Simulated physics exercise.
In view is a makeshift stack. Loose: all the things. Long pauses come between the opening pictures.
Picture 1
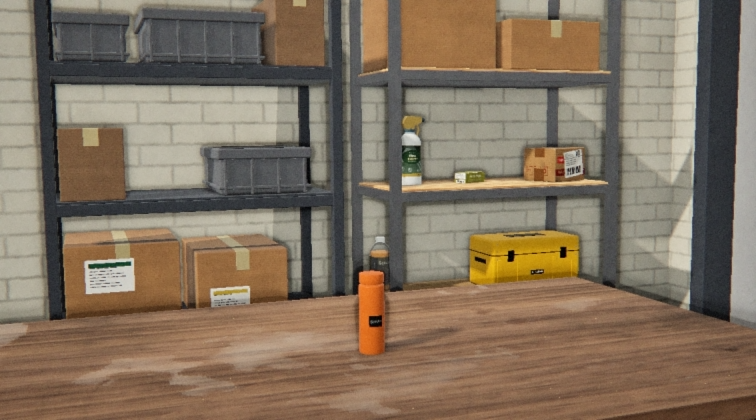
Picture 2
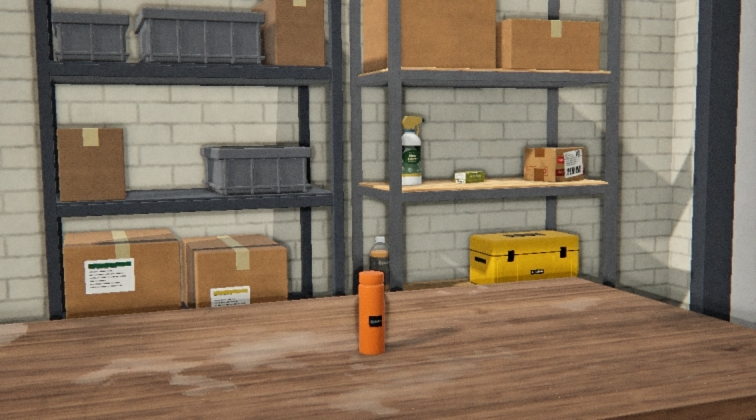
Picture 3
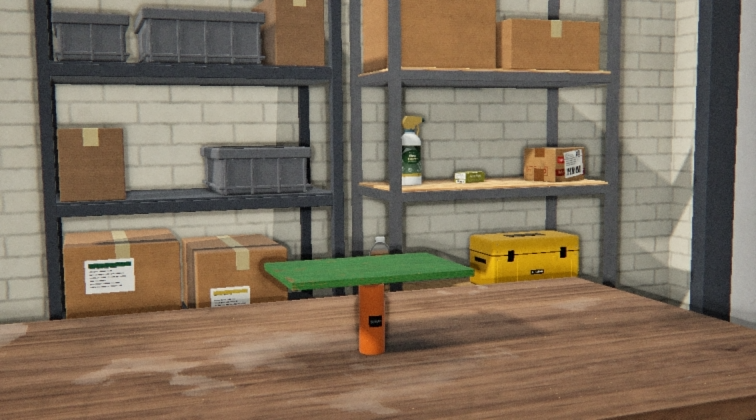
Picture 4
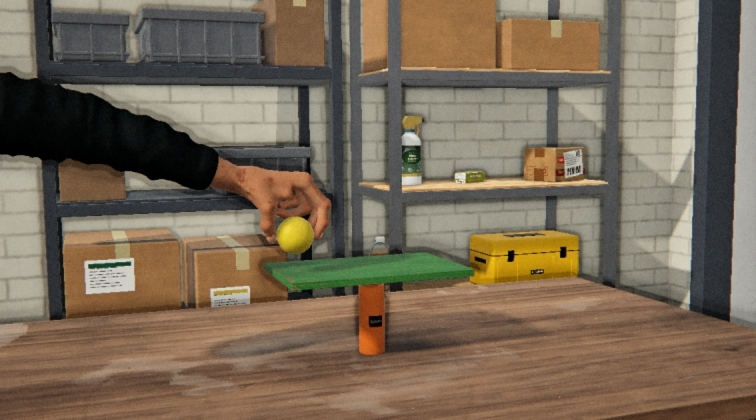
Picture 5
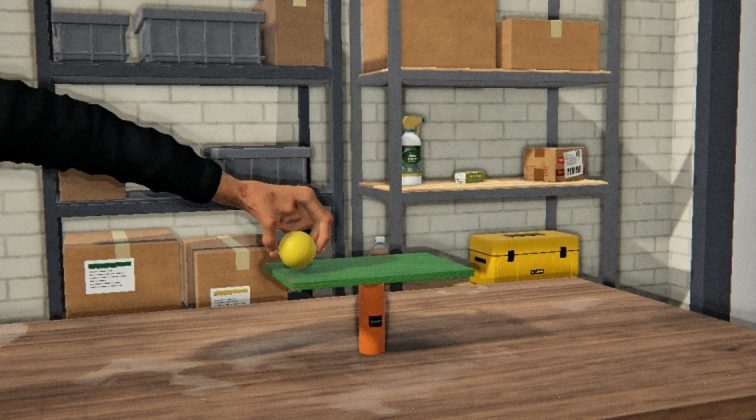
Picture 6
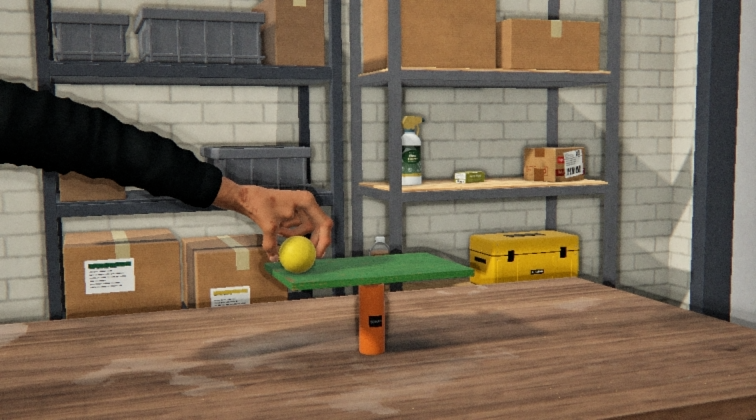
In a storeroom with metal shelves, an orange cylinder stands on a wooden table, with a bottle behind it, and then a green board lies across its top. A hand reaches in from the left with a yellow lemon, lowers it onto the board's left end and keeps hold of it.
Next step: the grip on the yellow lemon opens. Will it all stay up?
I expect the stack to come down, at least in part.
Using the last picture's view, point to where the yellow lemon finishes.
The object winds up at approximately (275, 350).
Then, 0.40 s on from there, yellow lemon now fallen; green board turned 54° from how it was put; orange shaker turned 3° from how it was put.
Then, 0.60 s on from there, green board now fallen; orange shaker turned 46° from how it was put.
Then, 0.70 s on from there, orange shaker now fallen.
In the end, fallen, green board, orange shaker and yellow lemon. At the end, from the last picture's camera, yellow lemon near (275, 350). The stack gives way.
